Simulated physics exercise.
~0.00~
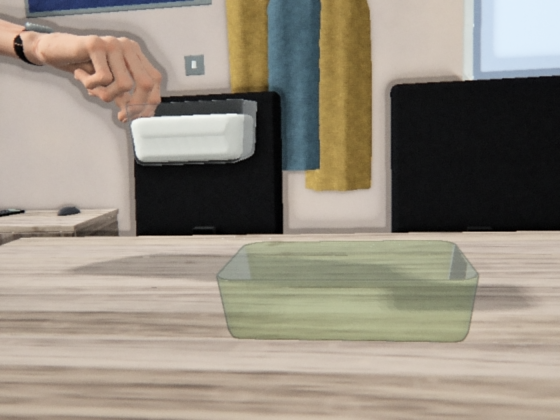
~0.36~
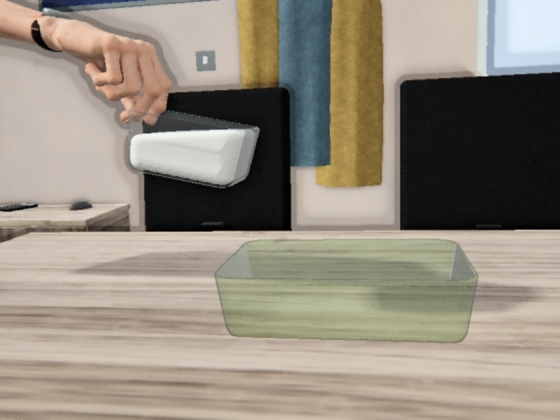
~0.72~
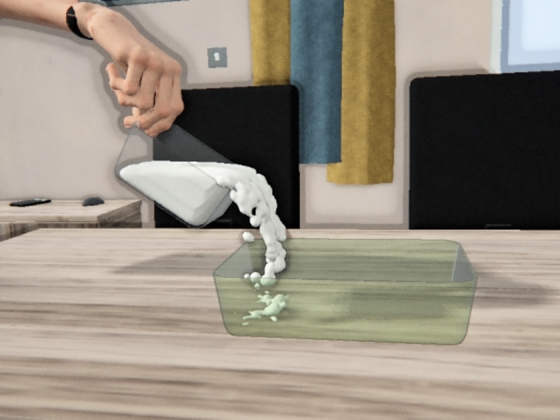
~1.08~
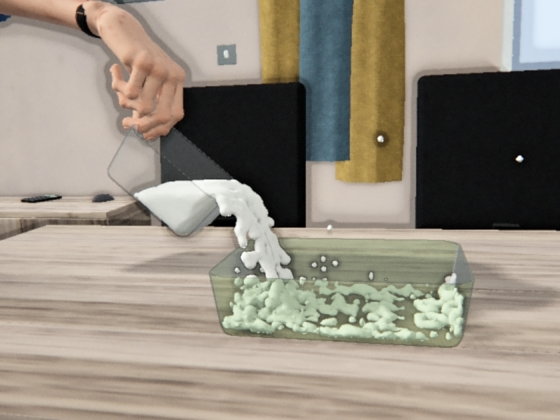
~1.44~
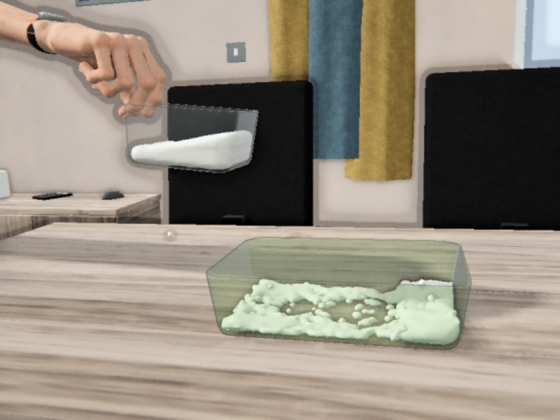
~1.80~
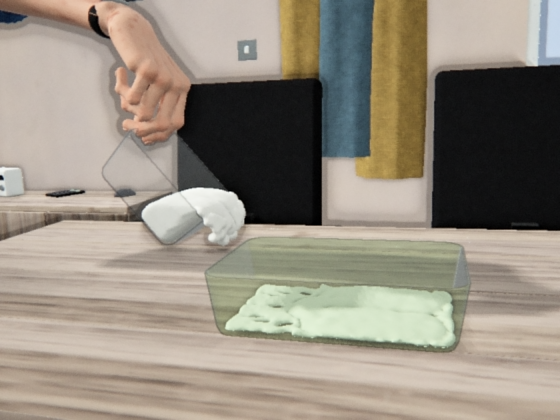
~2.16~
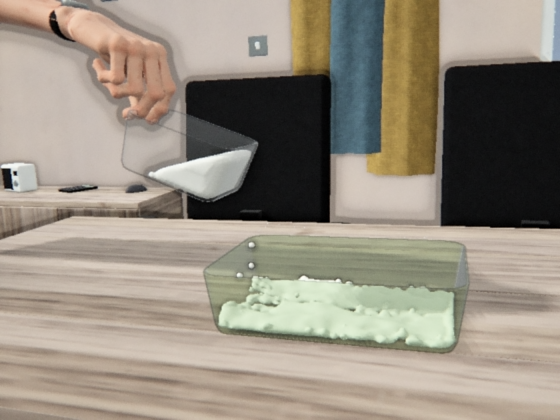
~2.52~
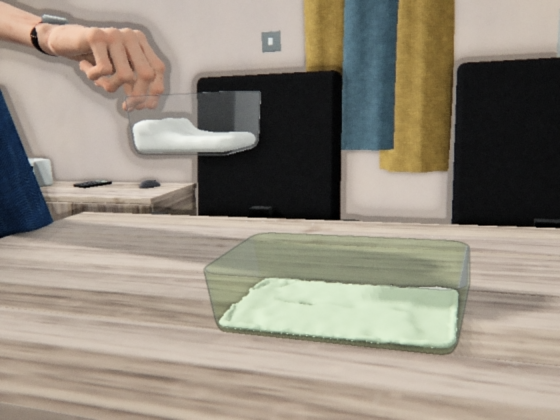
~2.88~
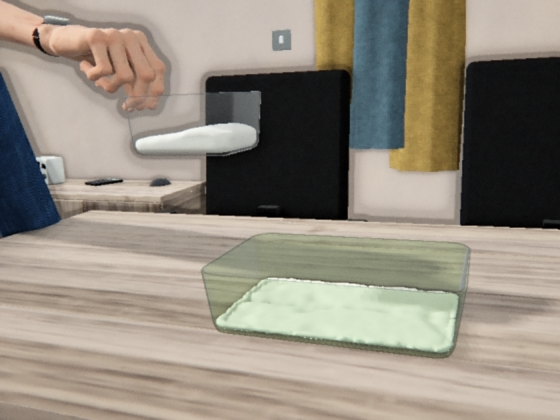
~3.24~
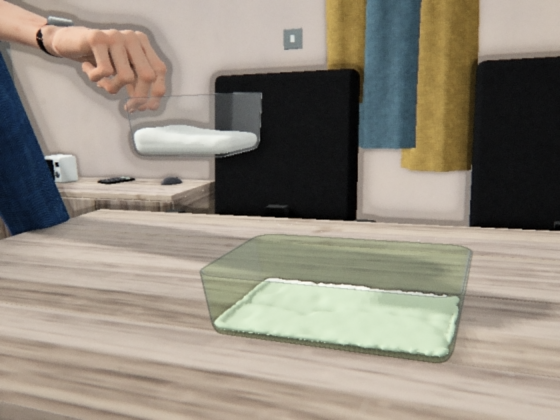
A hand tips a clear food box of white milk over an empty green glass oven dish on a wooden table, pouring and splashing some in, levels it briefly, then tips again before righting it, leaving a shallow layer in the dish and some milk in the box.
